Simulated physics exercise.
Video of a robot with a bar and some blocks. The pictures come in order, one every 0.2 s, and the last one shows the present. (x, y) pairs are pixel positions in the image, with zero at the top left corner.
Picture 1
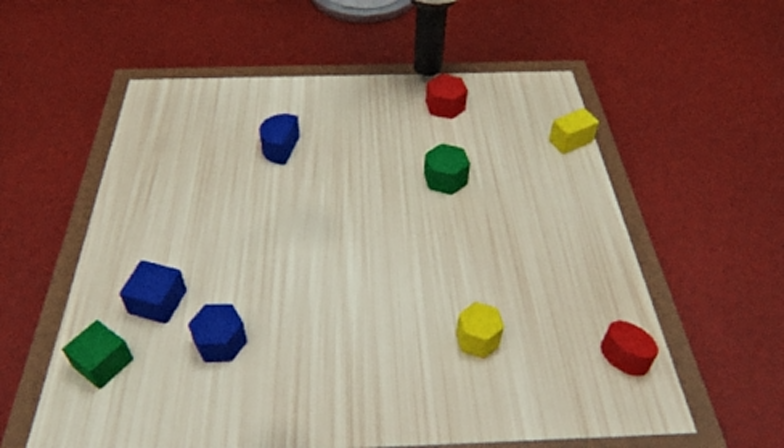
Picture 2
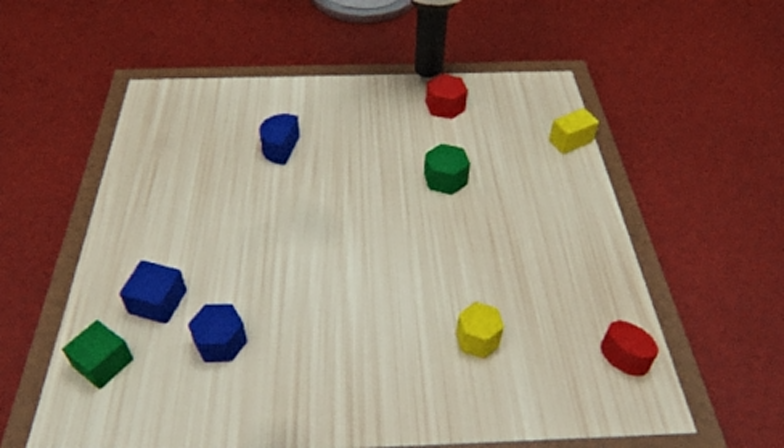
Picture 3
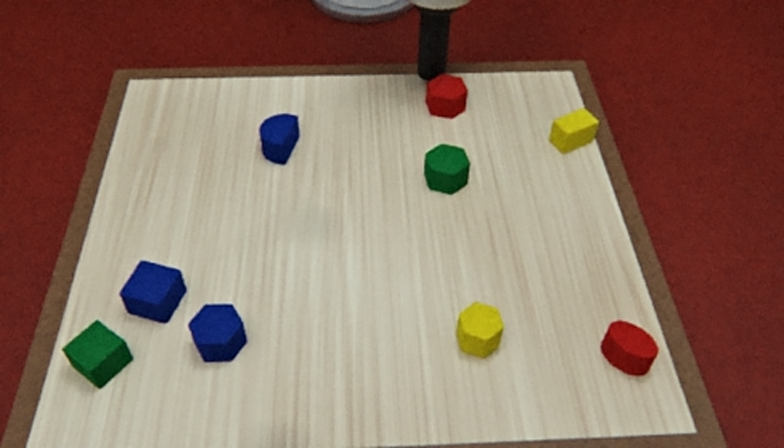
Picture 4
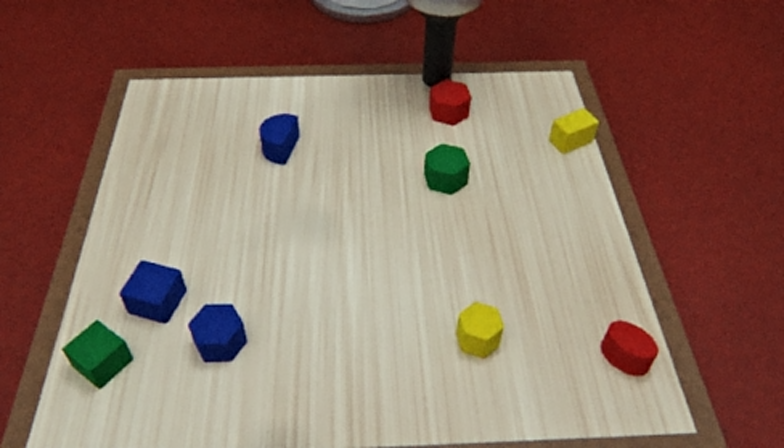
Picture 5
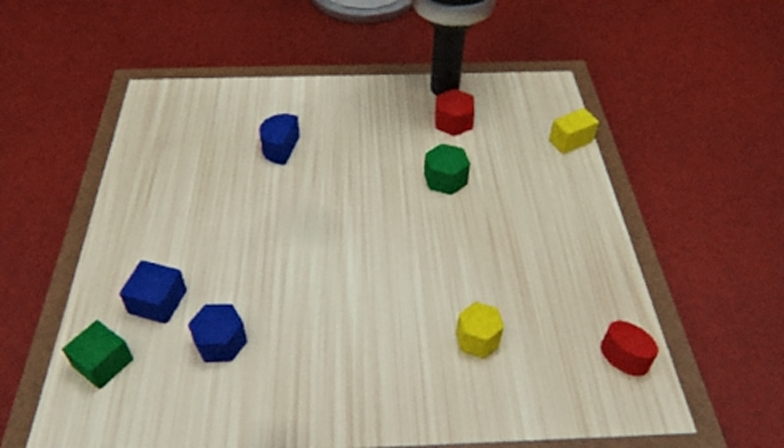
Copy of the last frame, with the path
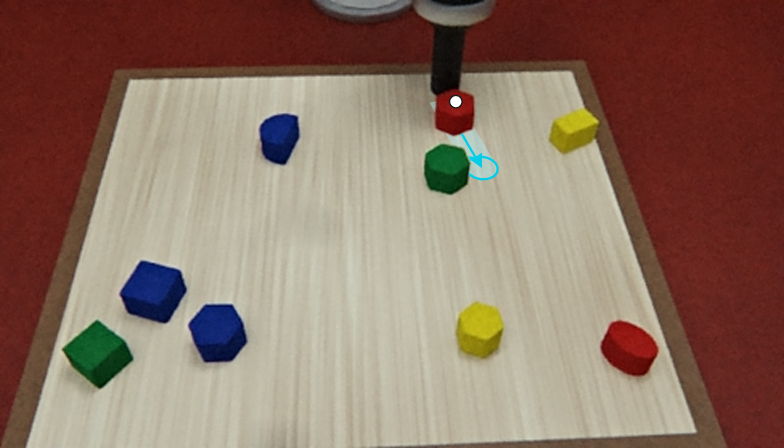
A robot arm's dark bar nudges the red hexagon slightly down and right across the board.
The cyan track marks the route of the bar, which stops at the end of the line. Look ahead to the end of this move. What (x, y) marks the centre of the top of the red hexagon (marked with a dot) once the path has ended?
It will end up at (480, 173).
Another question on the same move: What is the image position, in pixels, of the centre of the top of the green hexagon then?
At (439, 179).
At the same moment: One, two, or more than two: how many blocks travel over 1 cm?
Count: 2.
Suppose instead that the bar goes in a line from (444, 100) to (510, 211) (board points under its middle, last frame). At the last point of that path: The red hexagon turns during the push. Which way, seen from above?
Bird's-eye view: Clockwise.
Path on the board, straight from (444, 100) to (482, 168); the dot is on the red hexagon.
What follows on the original path. One third of the way, bar (457, 110); red hexagon (462, 125), turned 20° clockwise.
Two thirds of the way, bar (469, 133); green hexagon (444, 170), turned 30° clockwise; red hexagon (472, 148), turned 30° clockwise.
At the end, bar (484, 156); green hexagon (439, 179), turned 60° clockwise; red hexagon (480, 173), turned 45° clockwise.
